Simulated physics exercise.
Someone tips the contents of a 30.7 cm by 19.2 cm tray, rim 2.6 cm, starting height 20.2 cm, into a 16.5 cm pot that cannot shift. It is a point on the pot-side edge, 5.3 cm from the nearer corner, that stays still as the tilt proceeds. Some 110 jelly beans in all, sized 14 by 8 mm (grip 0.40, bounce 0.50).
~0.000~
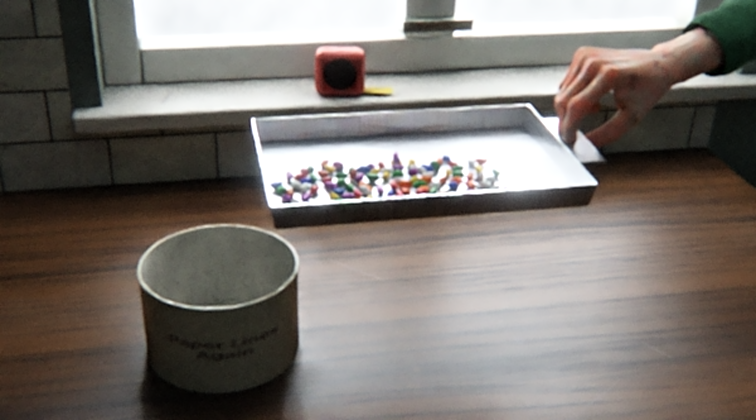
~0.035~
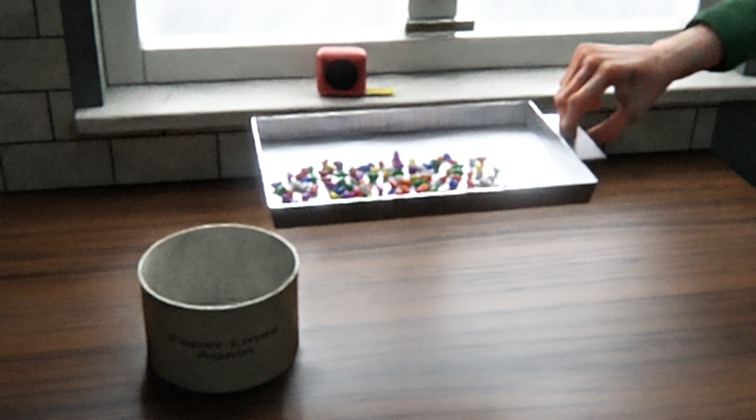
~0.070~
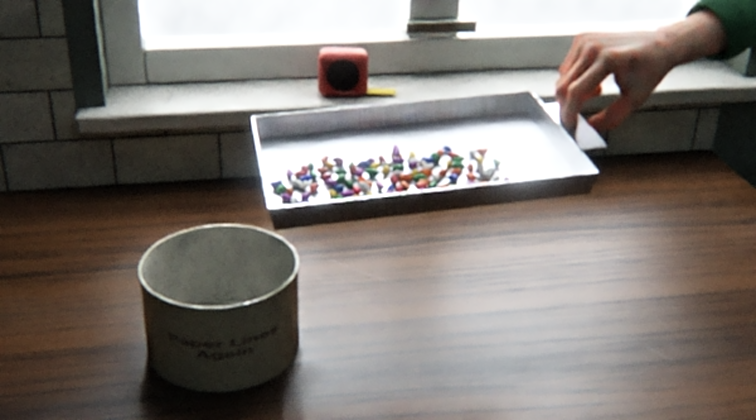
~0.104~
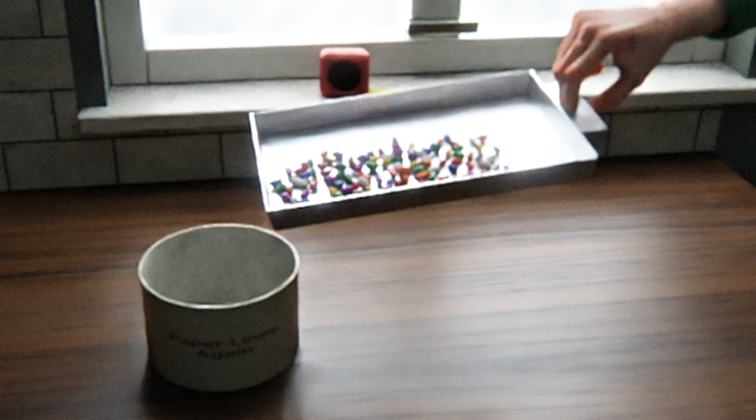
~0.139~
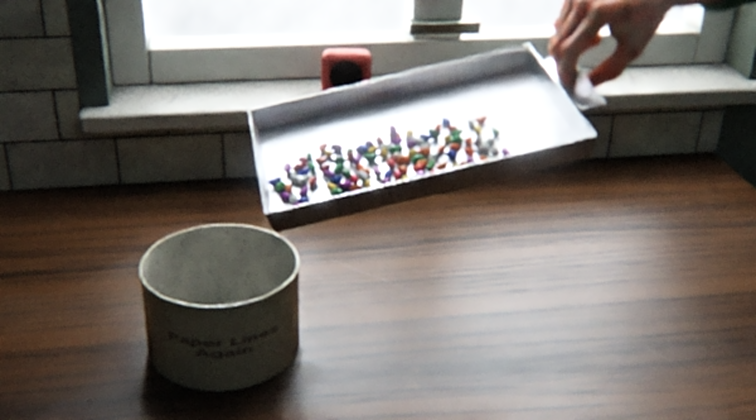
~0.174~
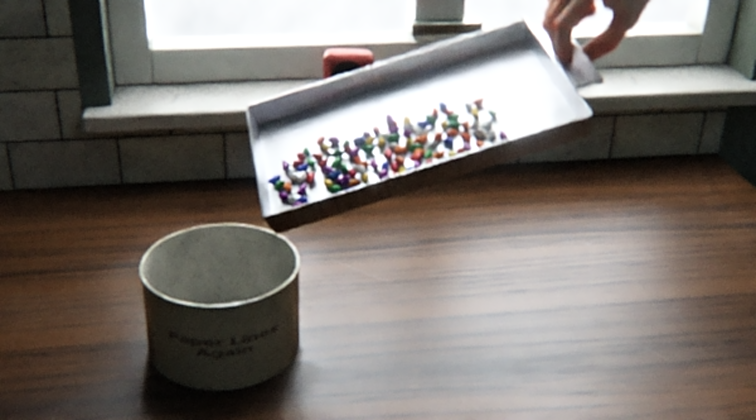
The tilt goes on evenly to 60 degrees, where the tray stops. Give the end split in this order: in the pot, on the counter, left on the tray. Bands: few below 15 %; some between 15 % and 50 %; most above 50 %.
Pot: Few; counter: Some; tray: Most.
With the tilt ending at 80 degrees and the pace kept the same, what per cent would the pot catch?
Then about 5 per cent.
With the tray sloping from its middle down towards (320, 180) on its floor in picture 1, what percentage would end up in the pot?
That comes to around 20 per cent.
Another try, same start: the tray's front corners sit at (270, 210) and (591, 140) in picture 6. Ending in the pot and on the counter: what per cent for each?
Final per cent - pot 0, counter 25.
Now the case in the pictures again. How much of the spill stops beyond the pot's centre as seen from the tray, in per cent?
Some 80 per cent of the spill lies beyond the centre.
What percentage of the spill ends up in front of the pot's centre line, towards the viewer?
Some 90 per cent.
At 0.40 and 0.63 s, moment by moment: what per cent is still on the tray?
Earlier moment 100, later moment 80.
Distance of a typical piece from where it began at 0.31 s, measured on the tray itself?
Roughly 1 cm.
Then, at 0.31 s, tilt 42 degrees; the tray holds 100 %, the pot 0 %.
After 0.40 s, tilt 55 degrees; the tray holds 100 %, the pot 0 %.
After 0.63 s, tilt 60 degrees; the tray holds 80 %, the pot 0 %.
At rest (2.3 s), pot 0 %, counter 35 %, tray 65 %.
